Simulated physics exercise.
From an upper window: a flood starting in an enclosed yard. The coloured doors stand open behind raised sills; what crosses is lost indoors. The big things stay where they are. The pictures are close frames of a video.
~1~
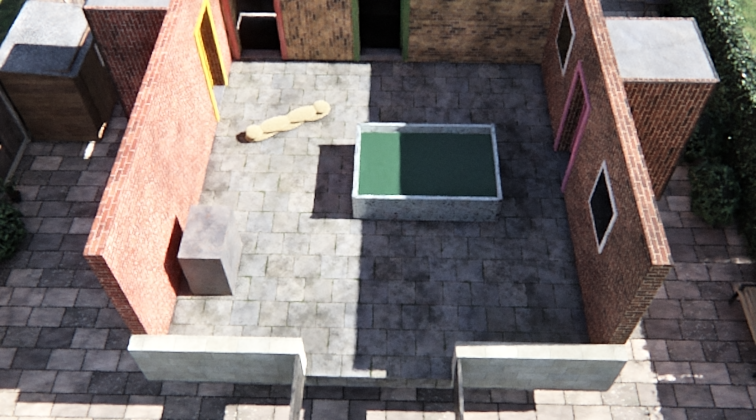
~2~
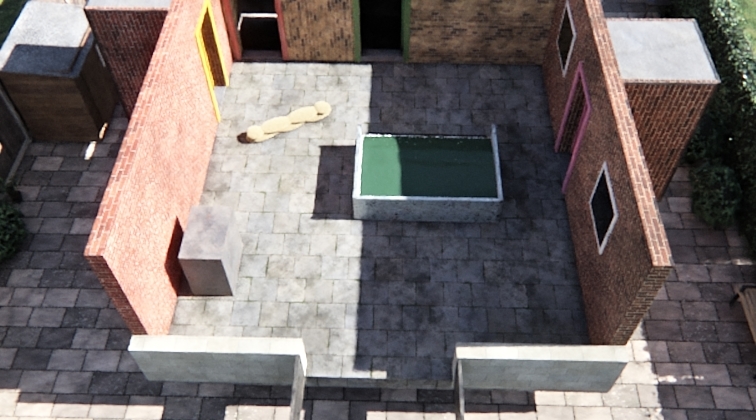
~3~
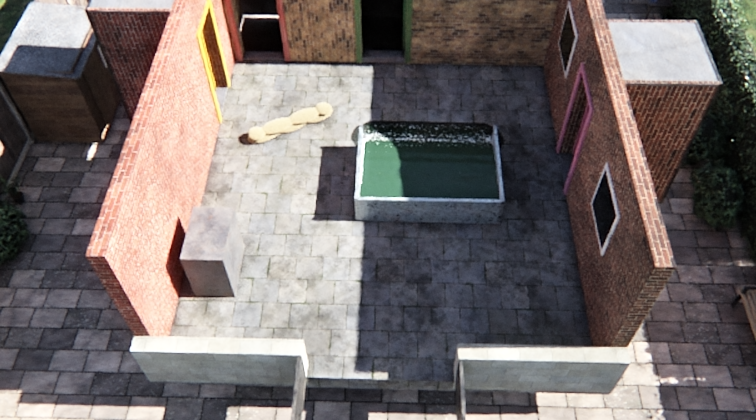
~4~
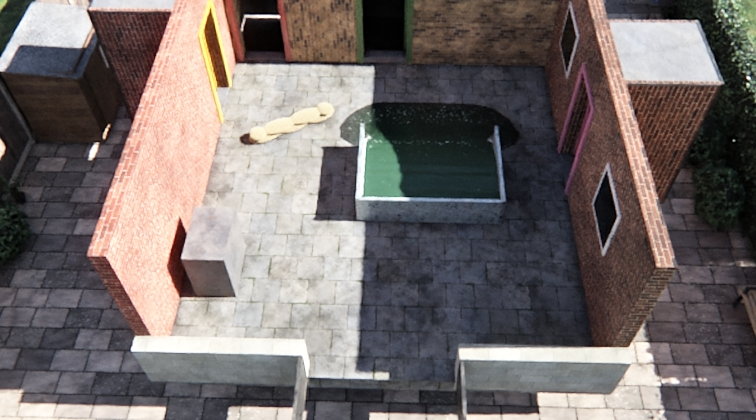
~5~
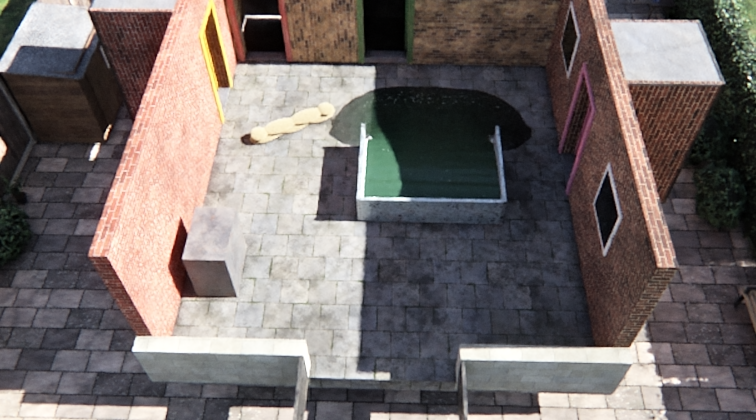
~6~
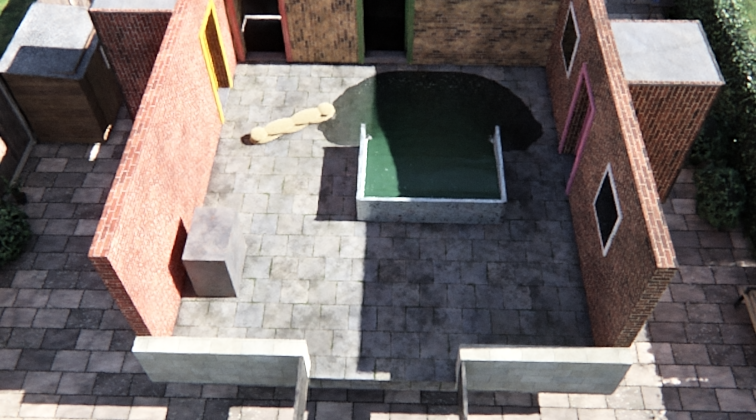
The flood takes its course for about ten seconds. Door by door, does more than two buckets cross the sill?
One by one: The green door takes more than that; the red door takes more than that; the yellow door takes more than that; the pink door takes more than that.
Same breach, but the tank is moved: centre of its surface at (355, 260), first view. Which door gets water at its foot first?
The green door.
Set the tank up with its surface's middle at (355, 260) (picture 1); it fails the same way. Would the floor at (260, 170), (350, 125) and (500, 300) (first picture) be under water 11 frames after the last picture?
One after the other: Under water, under water, free of water.
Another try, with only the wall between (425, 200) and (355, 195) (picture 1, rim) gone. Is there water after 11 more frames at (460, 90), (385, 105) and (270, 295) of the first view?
As listed: No water, dry, under water.
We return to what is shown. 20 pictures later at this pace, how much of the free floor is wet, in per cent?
Roughly 40 per cent.
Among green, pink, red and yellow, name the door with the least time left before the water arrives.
That is the green door.
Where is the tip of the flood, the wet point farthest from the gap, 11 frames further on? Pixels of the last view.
Close to (254, 62).
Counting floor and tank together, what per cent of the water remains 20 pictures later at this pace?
About 96 per cent.
A moment on, water covers 25 % of the floor; the green door under two buckets in, the red door not reached, the yellow door not reached, the pink door not reached.
Next, water covers 30 % of the floor; the green door over two buckets in, the red door wet at the sill, nothing in, the yellow door not reached, the pink door not reached.
Then, water covers 40 % of the floor; the green door far over two buckets in, the red door under two buckets in, the yellow door under two buckets in, the pink door wet at the sill, nothing in.
Later, water covers 70 % of the floor; the green door far over two buckets in, the red door over two buckets in, the yellow door over two buckets in, the pink door under two buckets in.
In the end, water covers 90 % of the floor; the green door far over two buckets in, the red door over two buckets in, the yellow door far over two buckets in, the pink door over two buckets in.
